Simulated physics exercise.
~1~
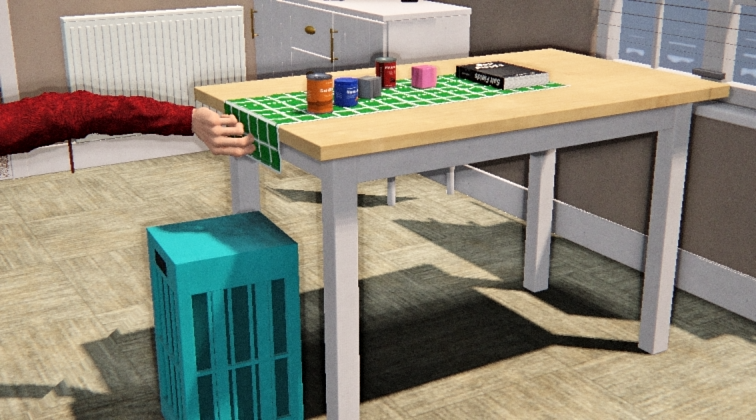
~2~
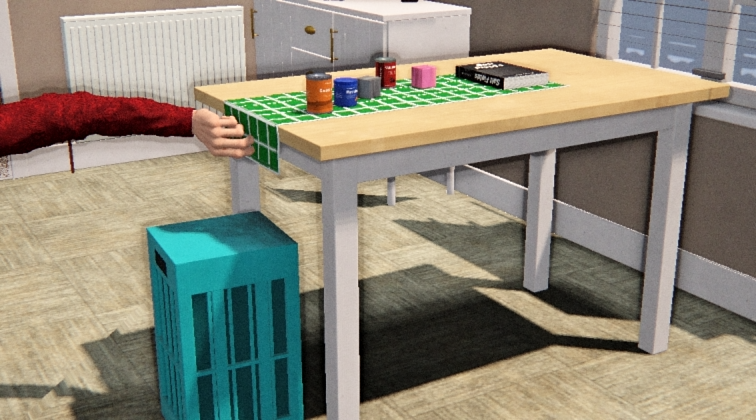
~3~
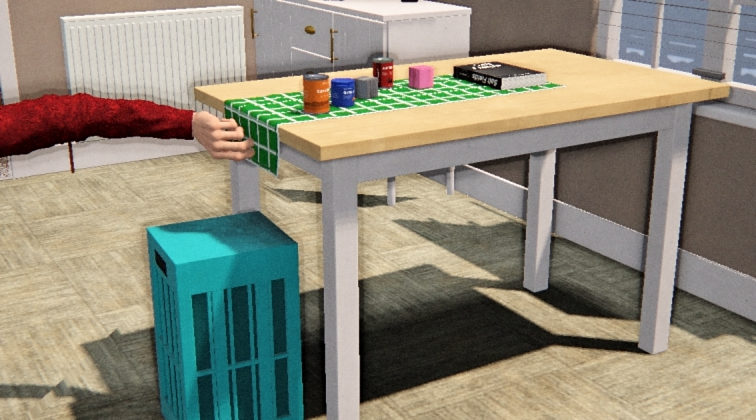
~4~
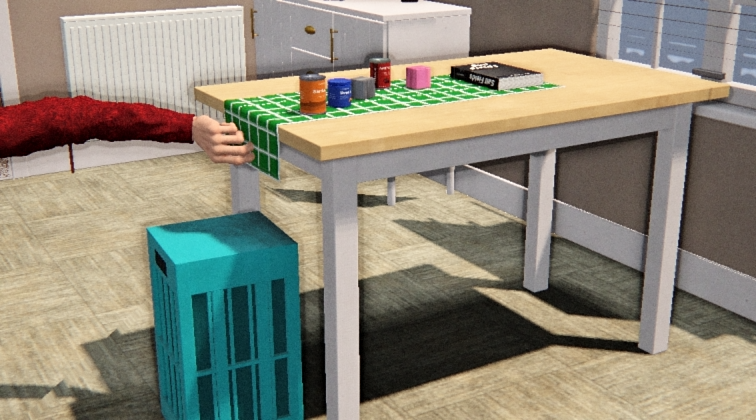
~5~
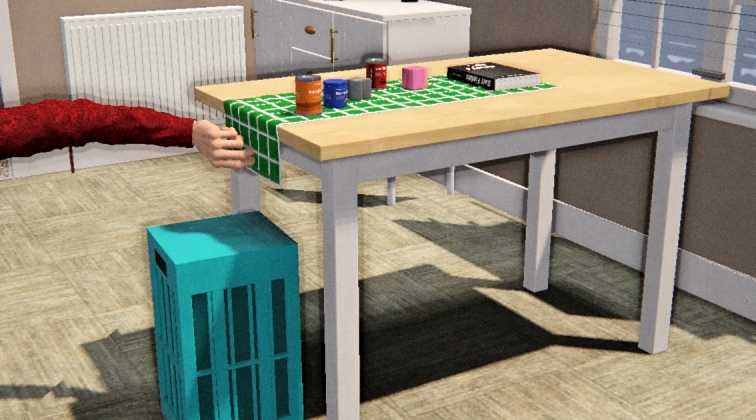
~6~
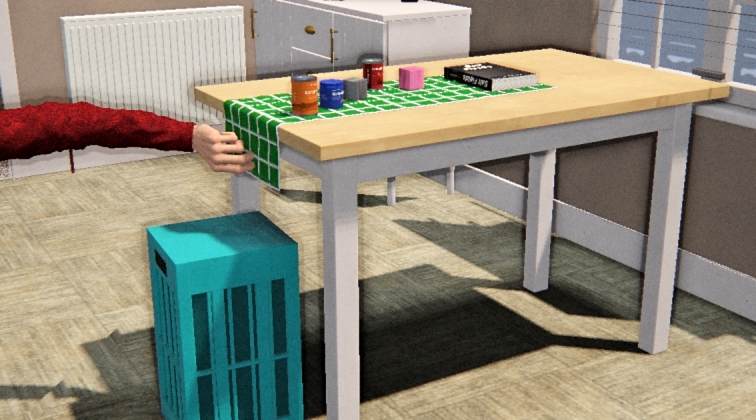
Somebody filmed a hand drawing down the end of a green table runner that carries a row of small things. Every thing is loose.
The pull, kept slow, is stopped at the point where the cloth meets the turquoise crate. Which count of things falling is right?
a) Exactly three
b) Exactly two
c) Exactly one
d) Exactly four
Exactly one (c).
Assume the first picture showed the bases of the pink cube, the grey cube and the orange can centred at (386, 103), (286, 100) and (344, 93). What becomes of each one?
For the pink cube it's staying, for the grey cube it's falling, for the orange can it's staying.
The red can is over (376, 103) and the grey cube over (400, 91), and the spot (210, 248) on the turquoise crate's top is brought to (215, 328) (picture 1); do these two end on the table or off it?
Result: Red can gone, grey cube still there.
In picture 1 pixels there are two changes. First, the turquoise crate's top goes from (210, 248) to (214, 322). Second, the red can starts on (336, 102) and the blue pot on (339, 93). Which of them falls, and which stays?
The red can goes over; the blue pot comes down.
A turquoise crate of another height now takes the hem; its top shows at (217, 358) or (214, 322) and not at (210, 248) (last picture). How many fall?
Totals 4, 3.
Soon after, hem on the crate; all still up.
After that, hem on the crate; orange can gone.
In the end, hem on the crate; orange can gone. The count of fallen things is one.
